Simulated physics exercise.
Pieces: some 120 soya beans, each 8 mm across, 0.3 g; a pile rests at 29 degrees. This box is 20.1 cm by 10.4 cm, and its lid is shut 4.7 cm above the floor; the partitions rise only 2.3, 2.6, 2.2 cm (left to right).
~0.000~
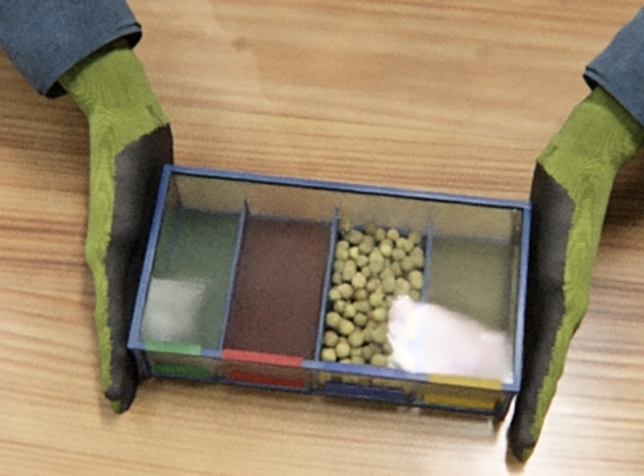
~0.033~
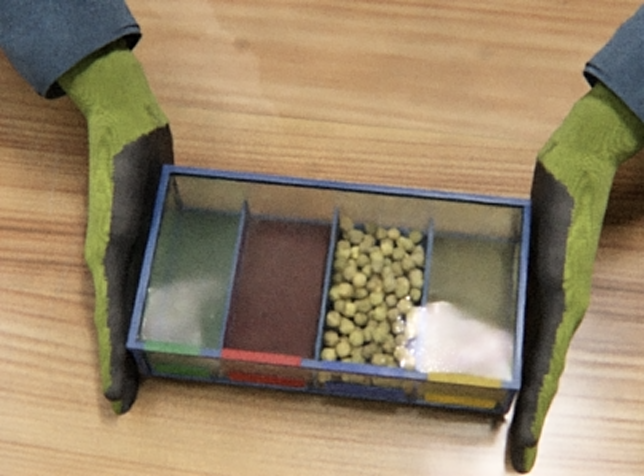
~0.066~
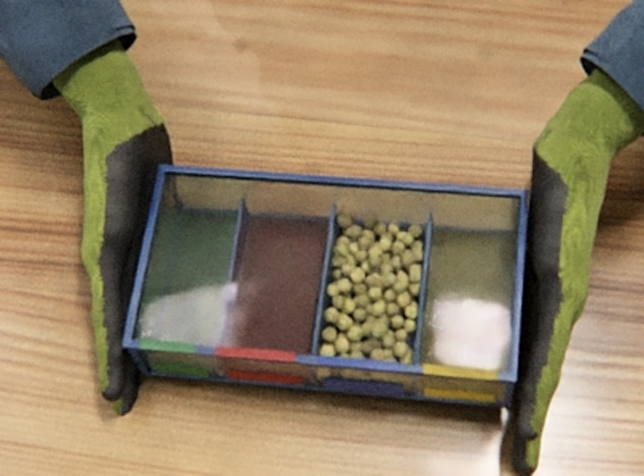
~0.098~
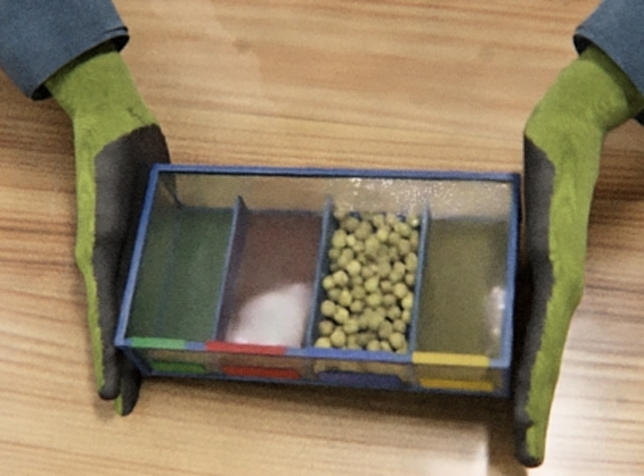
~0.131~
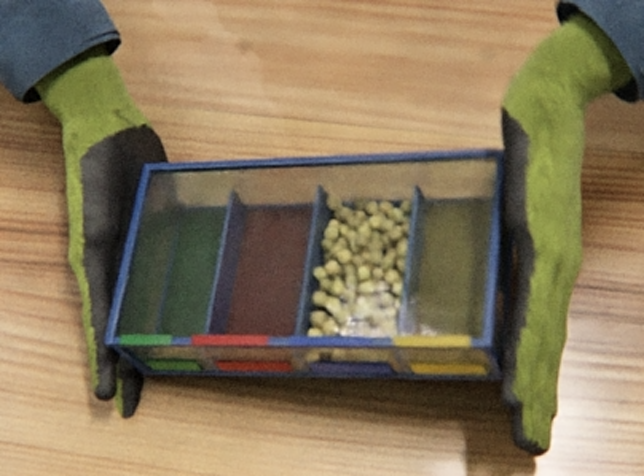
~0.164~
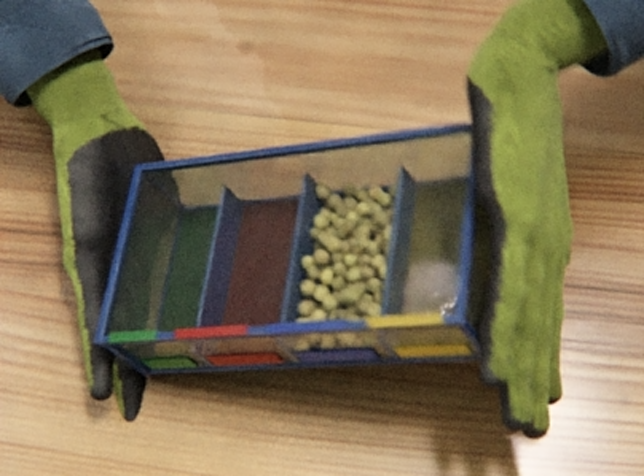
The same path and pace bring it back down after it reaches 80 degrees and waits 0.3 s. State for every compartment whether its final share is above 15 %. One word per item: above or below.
In order - red: Below; blue: Above; green: Above; yellow: Below.
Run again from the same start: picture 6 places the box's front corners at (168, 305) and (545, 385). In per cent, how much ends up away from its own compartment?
Then roughly 45 per cent.
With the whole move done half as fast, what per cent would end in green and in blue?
I'd expect green at 30 percent and blue at 70 percent.
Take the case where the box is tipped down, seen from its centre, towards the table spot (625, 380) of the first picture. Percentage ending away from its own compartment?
That would be close to 55 per cent.
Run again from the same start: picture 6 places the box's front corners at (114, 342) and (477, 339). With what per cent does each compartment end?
The compartments end with red 5 per cent, blue 55 per cent, green 45 per cent and yellow 0 per cent.
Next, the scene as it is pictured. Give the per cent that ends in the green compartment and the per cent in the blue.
The green one gets 55 per cent and the blue one 40 per cent.
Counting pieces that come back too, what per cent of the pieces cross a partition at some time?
About 60 per cent.
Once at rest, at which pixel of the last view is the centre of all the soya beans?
Approximately (232, 277) in the last view.
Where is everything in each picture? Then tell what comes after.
Box tilt 0 degrees, front corners at (137, 342) and (512, 385); blue 100 %, in the first picture.
Box tilt 1 degrees, front corners at (136, 343) and (512, 383), in the second picture.
Box tilt 4 degrees, front corners at (132, 342) and (509, 375), lowest corner left back, in the third picture.
Box tilt 9 degrees, front corners at (124, 340) and (501, 361), lowest corner left back, in the fourth picture.
Box tilt 16 degrees, front corners at (114, 339) and (483, 340), lowest corner left back, in the fifth picture.
Box tilt 24 degrees, front corners at (105, 338) and (456, 317), lowest corner left back; blue 100 %. Its pace works out near 230 degrees a second, in the sixth picture.
Then, at 0.64 s, tilt 80 degrees; red 10 %, blue 45 %, green 50 %.
After 0.96 s, tilt 49 degrees; red 5 %, blue 40 %, green 55 %.
After 1.38 s, tilt 0 degrees; red 10 %, blue 40 %, green 55 %.
In the end, at 1.7 s, red 10 %, blue 40 %, green 55 %, yellow 0 %.
